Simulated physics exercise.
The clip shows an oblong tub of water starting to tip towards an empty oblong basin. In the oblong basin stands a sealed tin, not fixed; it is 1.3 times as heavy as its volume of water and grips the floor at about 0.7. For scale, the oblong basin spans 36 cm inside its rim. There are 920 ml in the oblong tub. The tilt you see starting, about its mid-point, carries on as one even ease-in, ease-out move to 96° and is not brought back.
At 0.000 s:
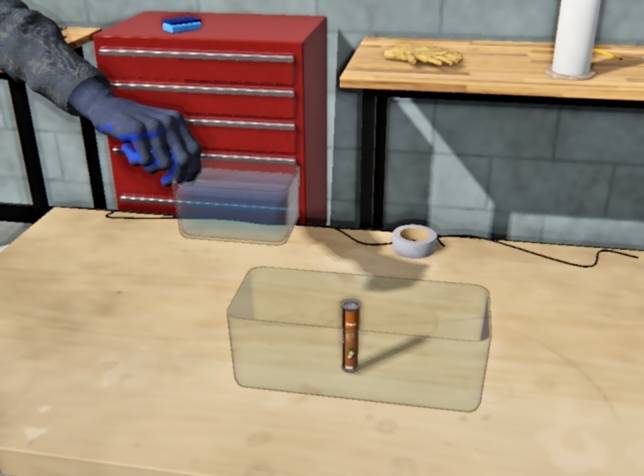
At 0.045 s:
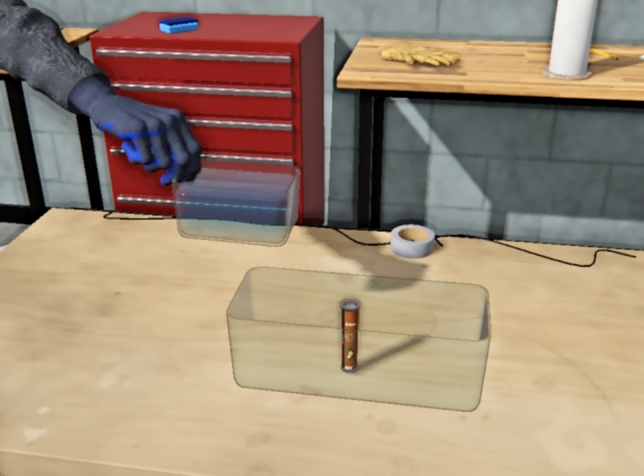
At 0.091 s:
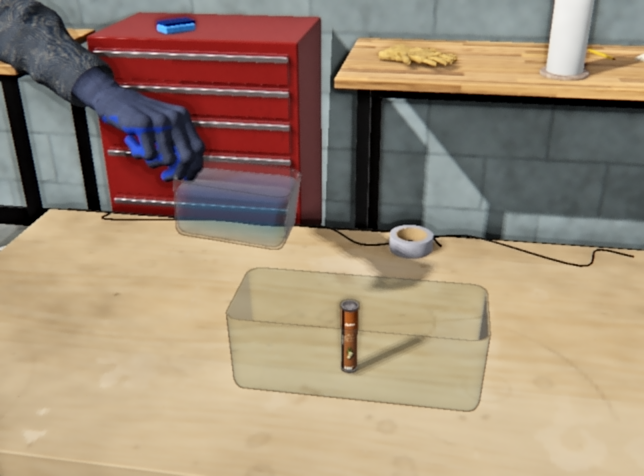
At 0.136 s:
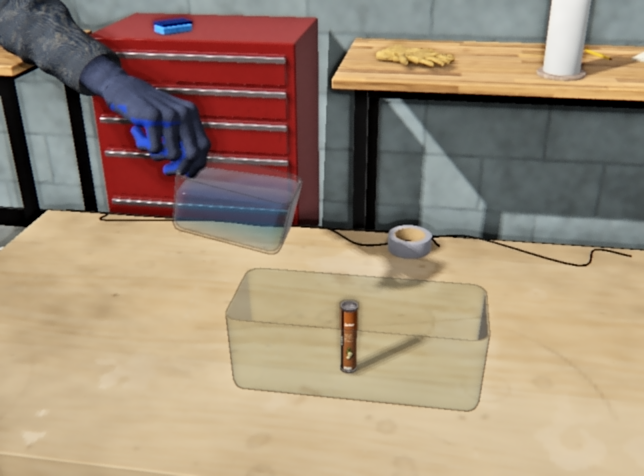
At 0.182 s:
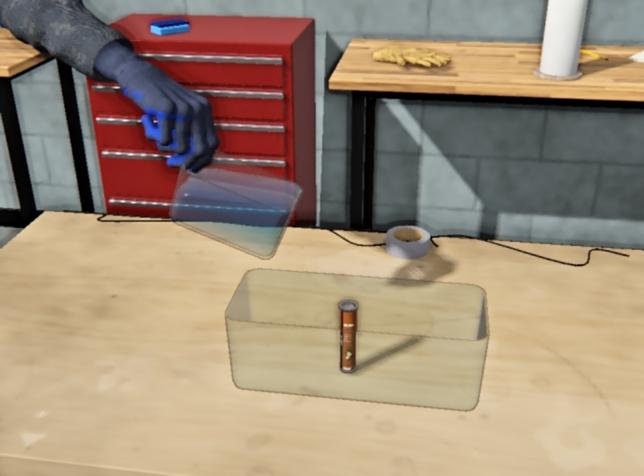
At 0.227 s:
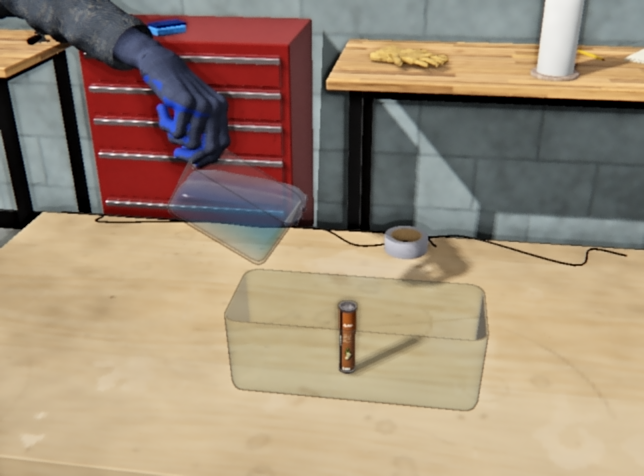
A dark-gloved hand tilts a clear tub of water rightward behind a clear oblong basin.
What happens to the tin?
It topples.
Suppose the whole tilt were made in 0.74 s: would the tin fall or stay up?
The tin topples.
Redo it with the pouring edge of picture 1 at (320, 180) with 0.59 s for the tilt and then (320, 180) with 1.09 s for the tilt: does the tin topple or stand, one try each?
First it remains upright; then it remains upright.
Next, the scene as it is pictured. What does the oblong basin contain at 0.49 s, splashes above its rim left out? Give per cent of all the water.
About 26 per cent.
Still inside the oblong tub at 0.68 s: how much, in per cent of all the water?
Near 7 in a hundred.
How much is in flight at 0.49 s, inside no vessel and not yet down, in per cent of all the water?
Near 46 in a hundred.
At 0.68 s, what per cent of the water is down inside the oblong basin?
Some 84 per cent.
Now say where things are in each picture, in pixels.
In the first frame, it leans 0°; its right rim is at (293, 179); the water meets the walls at (186, 178) and (293, 185); the oblong basin's rim runs from (239, 291) to (490, 314); the tin's top is at (351, 308).
In the second frame, it leans 1°; its right rim is at (293, 181); the water meets the walls at (186, 178) and (293, 186).
In the third frame, it leans 6°; its right rim is at (295, 186); the water meets the walls at (186, 177) and (294, 188).
In the fourth frame, it leans 12°; its right rim is at (296, 193); the water meets the walls at (187, 178) and (296, 191).
In the fifth frame, it leans 21°; its right rim is at (297, 202); the water meets the walls at (186, 179) and (299, 196); 1 per cent is over the edge.
In the sixth frame, it leans 31°; its right rim is at (297, 213); the water meets the walls at (183, 182) and (297, 204); 5 per cent is over the edge.
By 0.49 s the tilt is 89° and 28 per cent is still to pour; the tin stands where it began.
By 0.68 s the tilt is 96° and 7 per cent is still to pour; the tin leans 12°.
By 0.87 s the tilt is 96° and 2 per cent is still to pour; the tin lies on its side.
By 1.09 s the tilt is 96° and 1 per cent is still to pour; the tin lies on its side.
At rest the tin lies on its side.
